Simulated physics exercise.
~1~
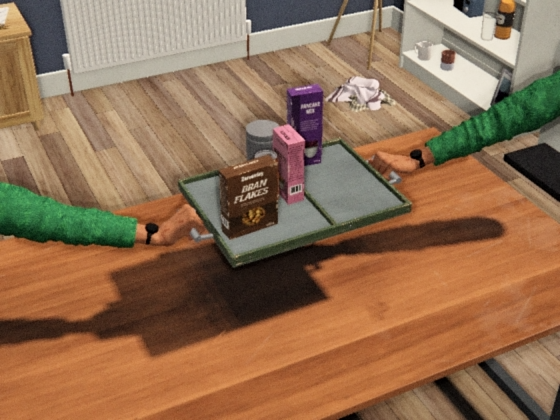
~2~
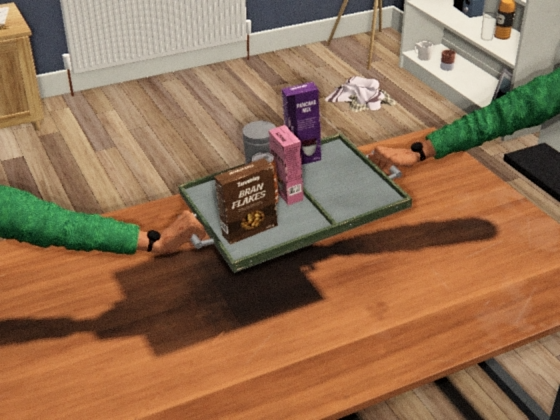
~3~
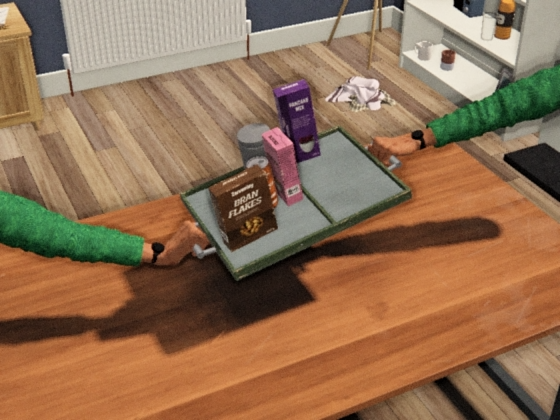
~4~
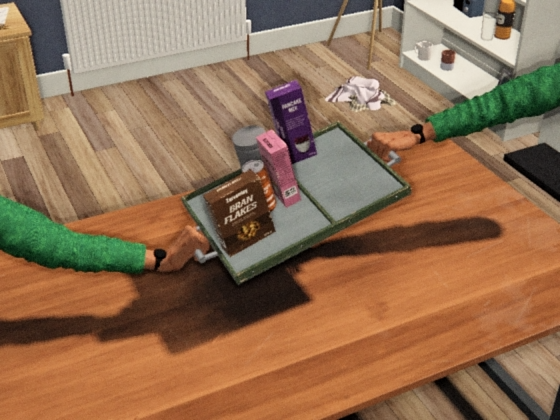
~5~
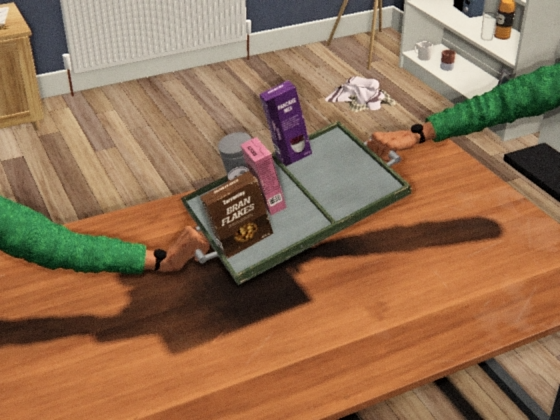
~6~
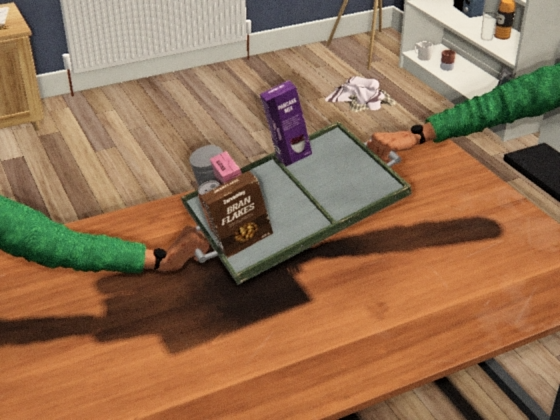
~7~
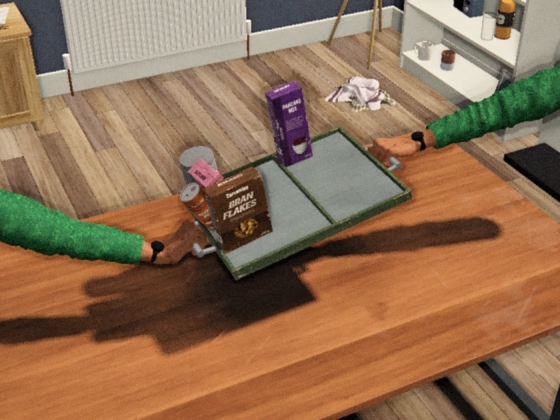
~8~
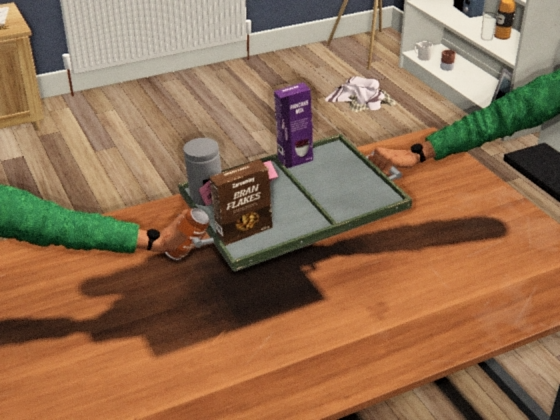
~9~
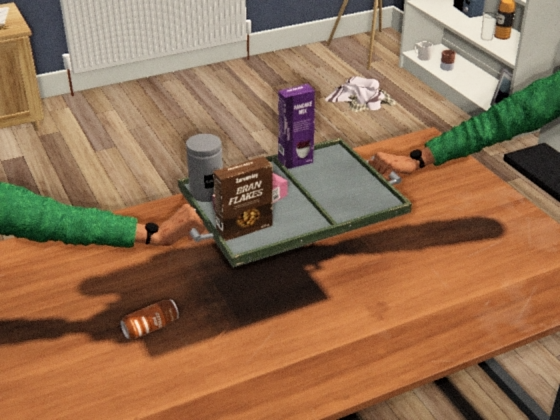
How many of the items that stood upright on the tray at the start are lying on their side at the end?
Two of them end up on their side. The orange can lies on the table and the pink packet lies on the tray.
